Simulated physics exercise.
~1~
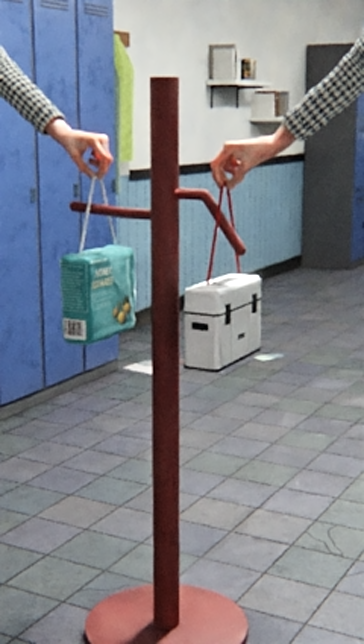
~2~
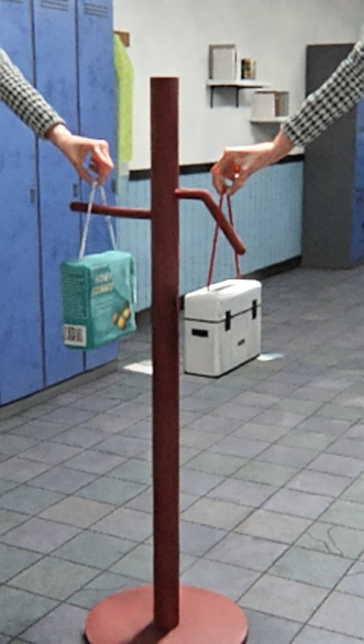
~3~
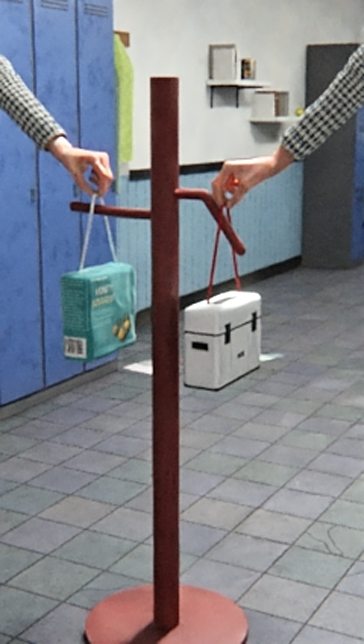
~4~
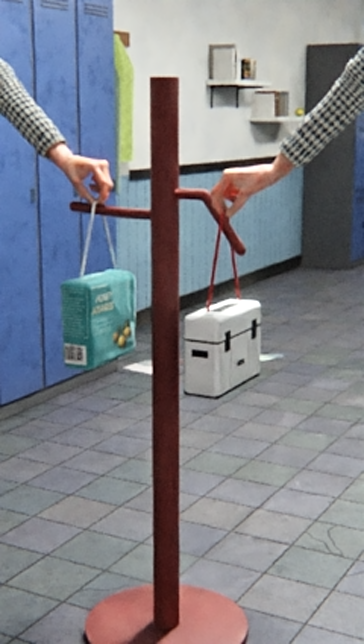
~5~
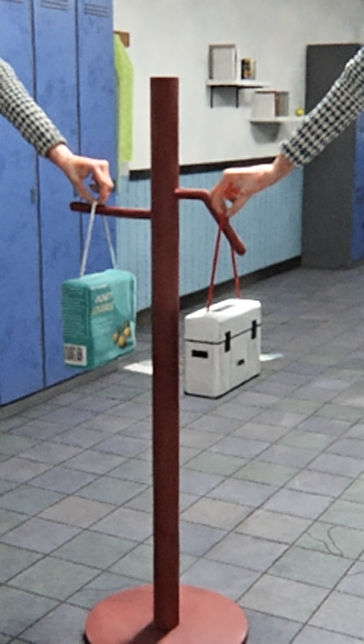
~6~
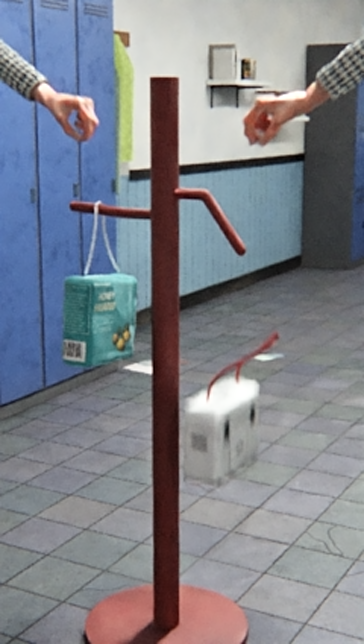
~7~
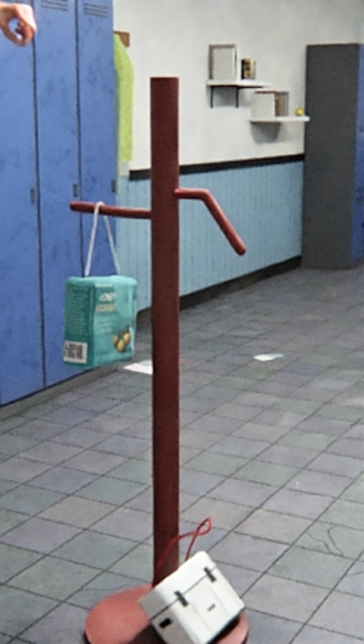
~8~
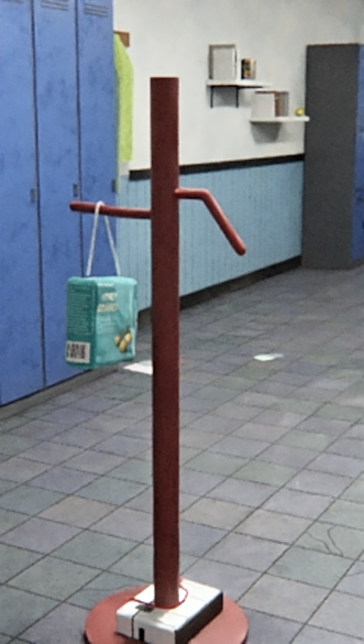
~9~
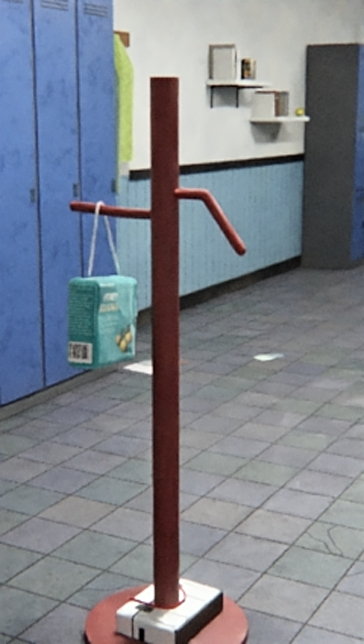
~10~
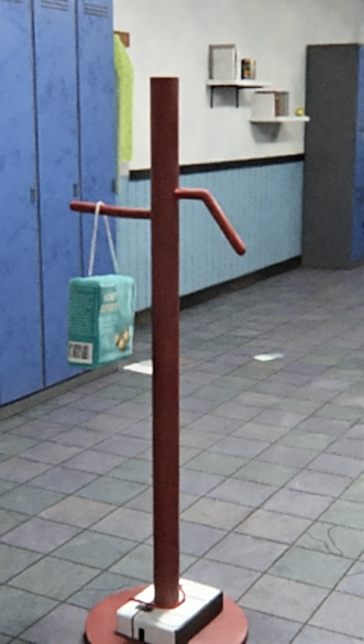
In a locker room, hands release a turquoise bag that stays hanging and a white case that falls.
